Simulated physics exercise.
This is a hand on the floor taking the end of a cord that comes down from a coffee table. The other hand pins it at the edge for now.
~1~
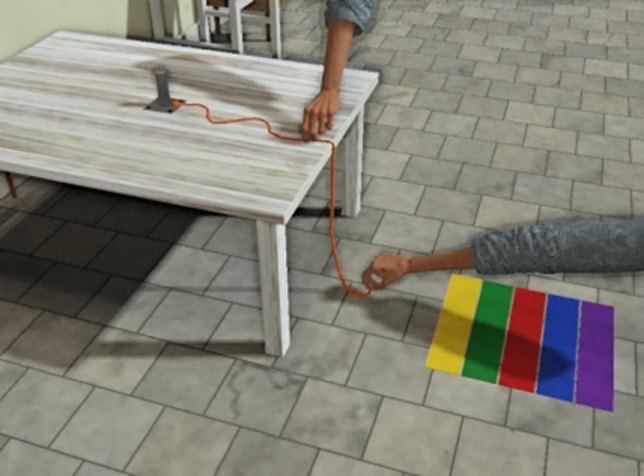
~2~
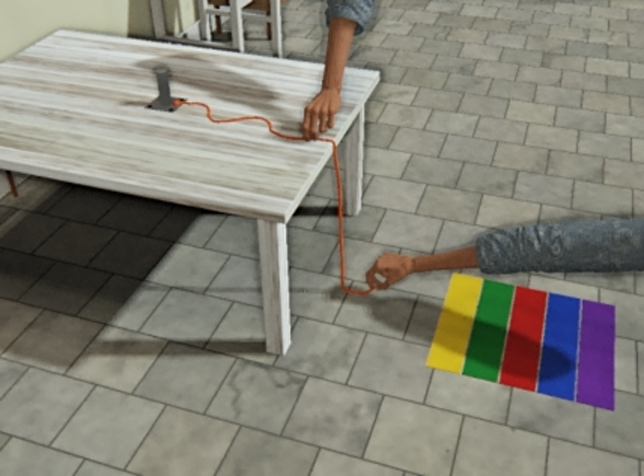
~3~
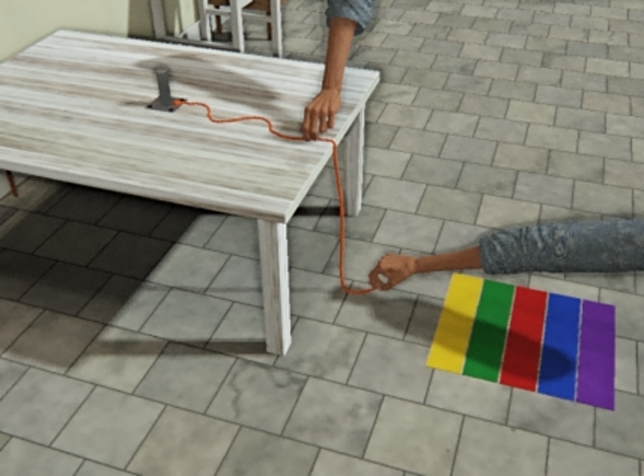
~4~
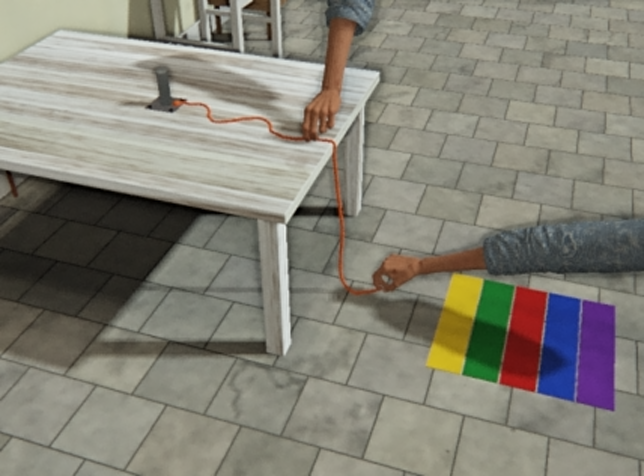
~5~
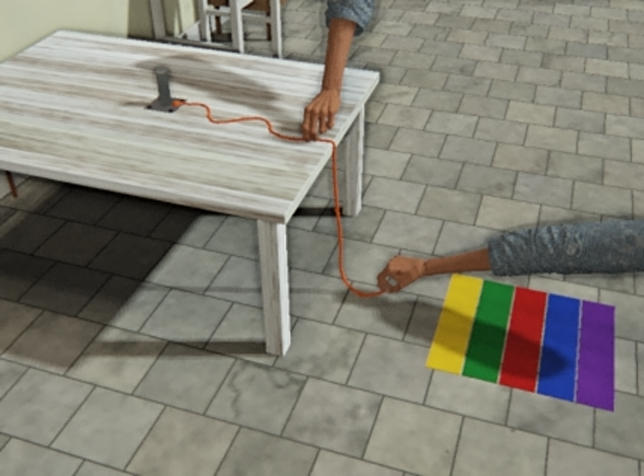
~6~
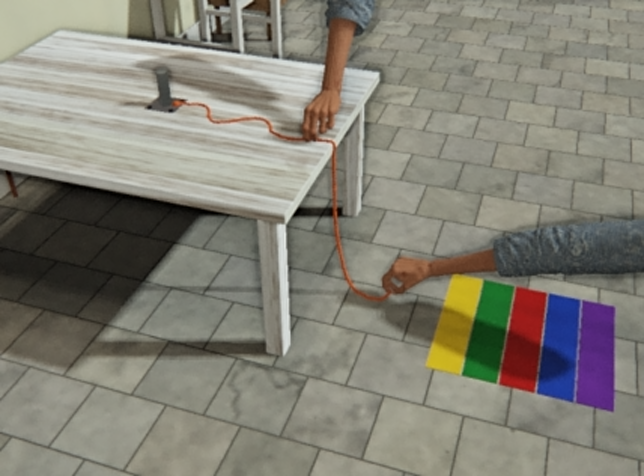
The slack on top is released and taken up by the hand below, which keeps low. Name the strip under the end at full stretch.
It gets as far as the red strip.
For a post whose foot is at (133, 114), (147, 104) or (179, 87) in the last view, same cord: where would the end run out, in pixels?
About (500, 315), (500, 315) and (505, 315).
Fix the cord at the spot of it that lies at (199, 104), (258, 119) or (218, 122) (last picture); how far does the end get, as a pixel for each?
Near (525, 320), (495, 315) and (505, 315).
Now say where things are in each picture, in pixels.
The first frame shows end (371, 287); yellow (447, 352); green (483, 360); red (519, 369); blue (557, 377); purple (595, 386).
The second frame shows end (375, 287); cord through (203, 105) (241, 119) (285, 137) (336, 165) (341, 225) (342, 279).
The third frame shows end (378, 287).
The fourth frame shows end (382, 288); cord through (203, 105) (241, 119) (285, 138) (335, 166) (342, 226) (342, 278).
The fifth frame shows end (386, 290).
The sixth frame shows end (391, 291); cord through (203, 105) (241, 120) (285, 138) (334, 166) (336, 225) (348, 280).
Soon after, end near (454, 304); over yellow.
After that, end near (500, 314); over green.
At the stop, end near (528, 320); over red. The red one.
